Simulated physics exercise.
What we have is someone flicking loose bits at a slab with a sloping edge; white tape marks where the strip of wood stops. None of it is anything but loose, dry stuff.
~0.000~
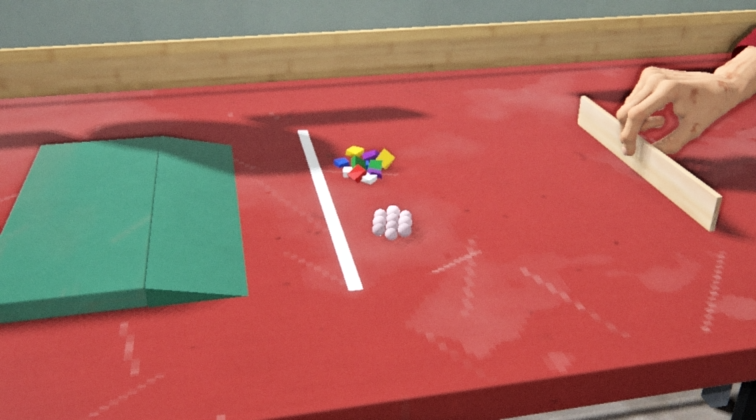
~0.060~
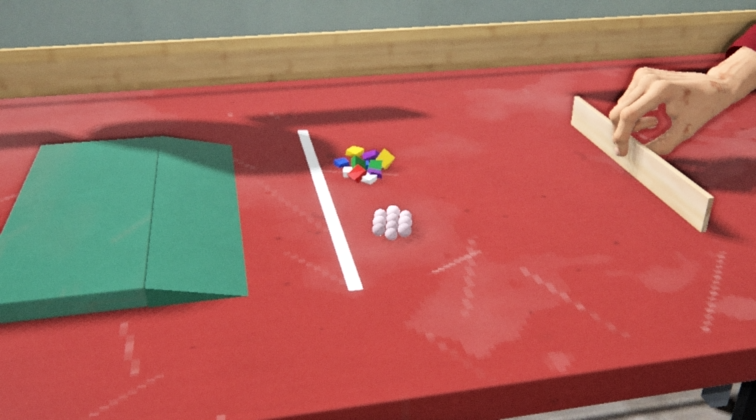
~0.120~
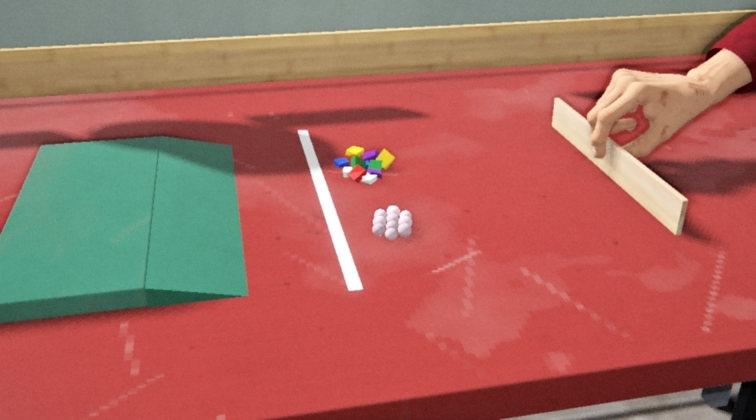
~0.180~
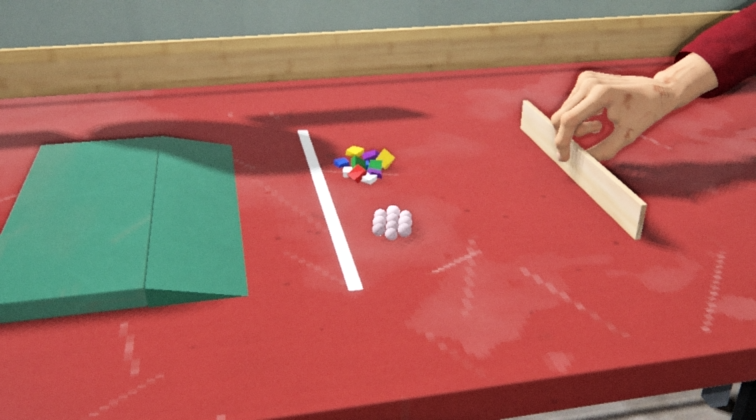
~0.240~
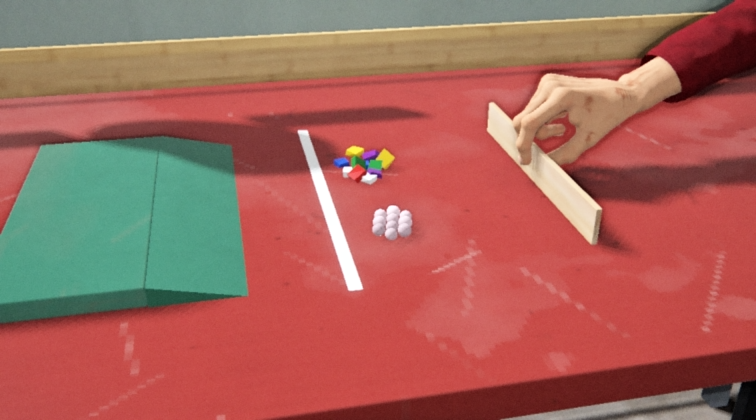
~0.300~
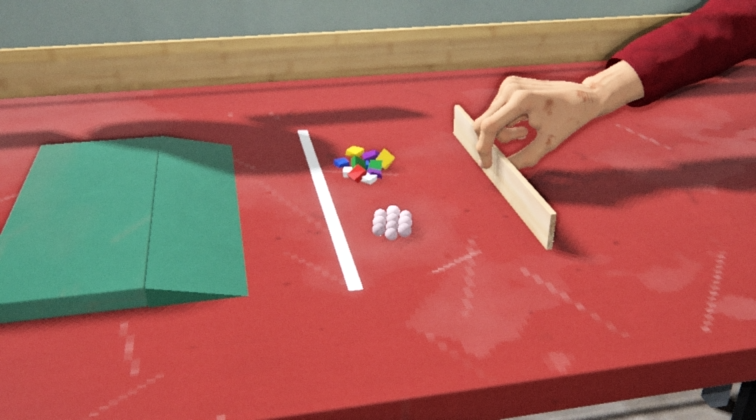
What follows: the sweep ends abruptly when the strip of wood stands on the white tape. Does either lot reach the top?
Note - near lot puts pieces on top, far lot fails to clear it.
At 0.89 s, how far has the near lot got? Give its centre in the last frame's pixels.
Its centre is near (141, 244).
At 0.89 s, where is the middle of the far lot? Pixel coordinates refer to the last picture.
(238, 178), give or take.
Around 0.44 s, strip of wood still moving, near (400, 160); near lot all short of the ramp; far lot all short of the ramp.
Around 0.61 s, strip of wood stopped at the white tape; near lot all short of the ramp; far lot all short of the ramp.
Around 0.89 s, strip of wood stopped at the white tape; near lot about two thirds past the top, about a third on the ramp; far lot about a quarter on the ramp, most short of the ramp.
Finally (1.8 s), strip of wood stopped at the white tape; near lot nearly all past the top, a small part short of the ramp; far lot none past the top, about a quarter on the ramp, most short of the ramp.
